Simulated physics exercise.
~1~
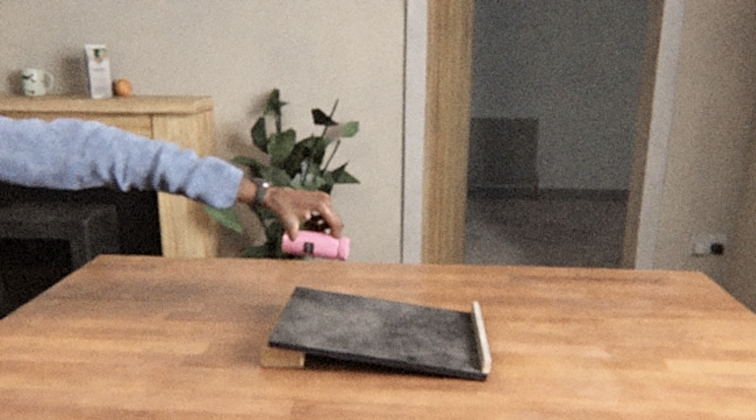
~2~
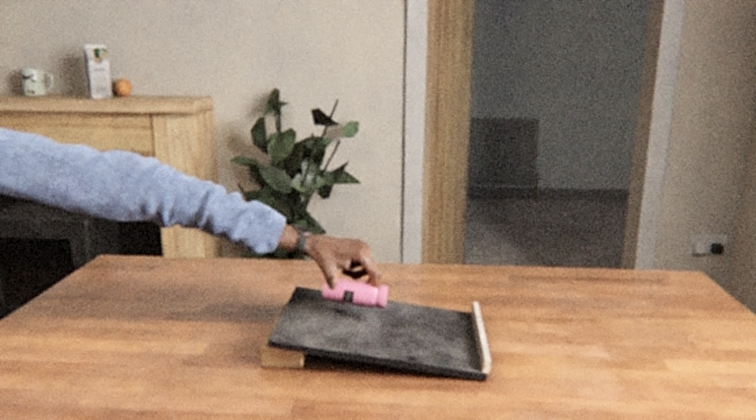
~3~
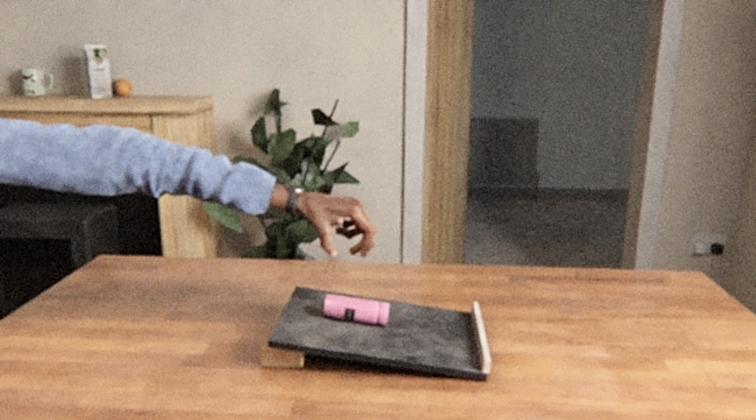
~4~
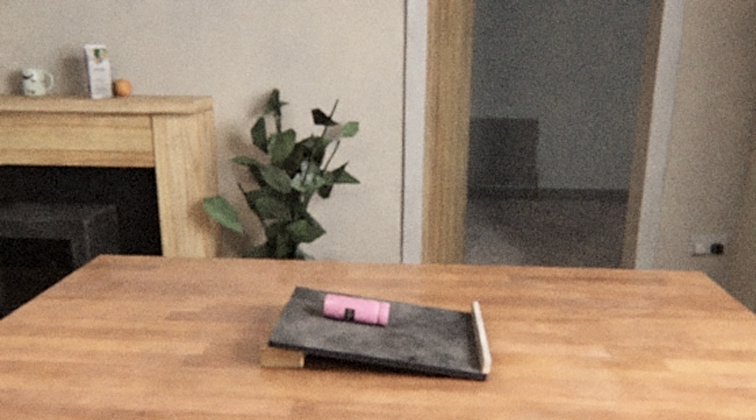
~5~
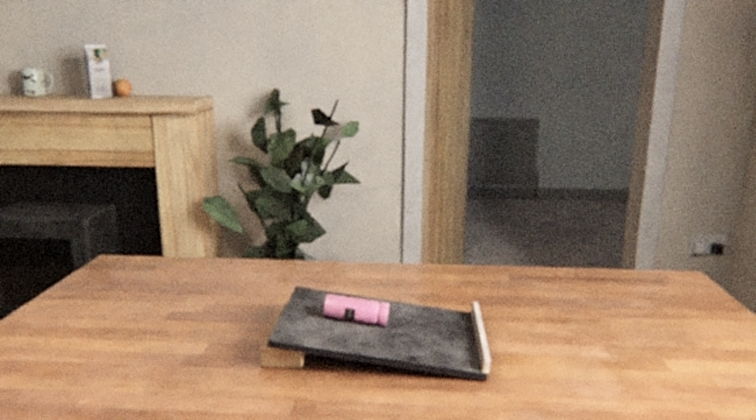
On a wooden table in a room with a plant and a doorway behind, a hand lowers a pink shaker on its side onto a dark, slightly tilted board, lets go and withdraws, and the shaker stays at rest where it was placed.
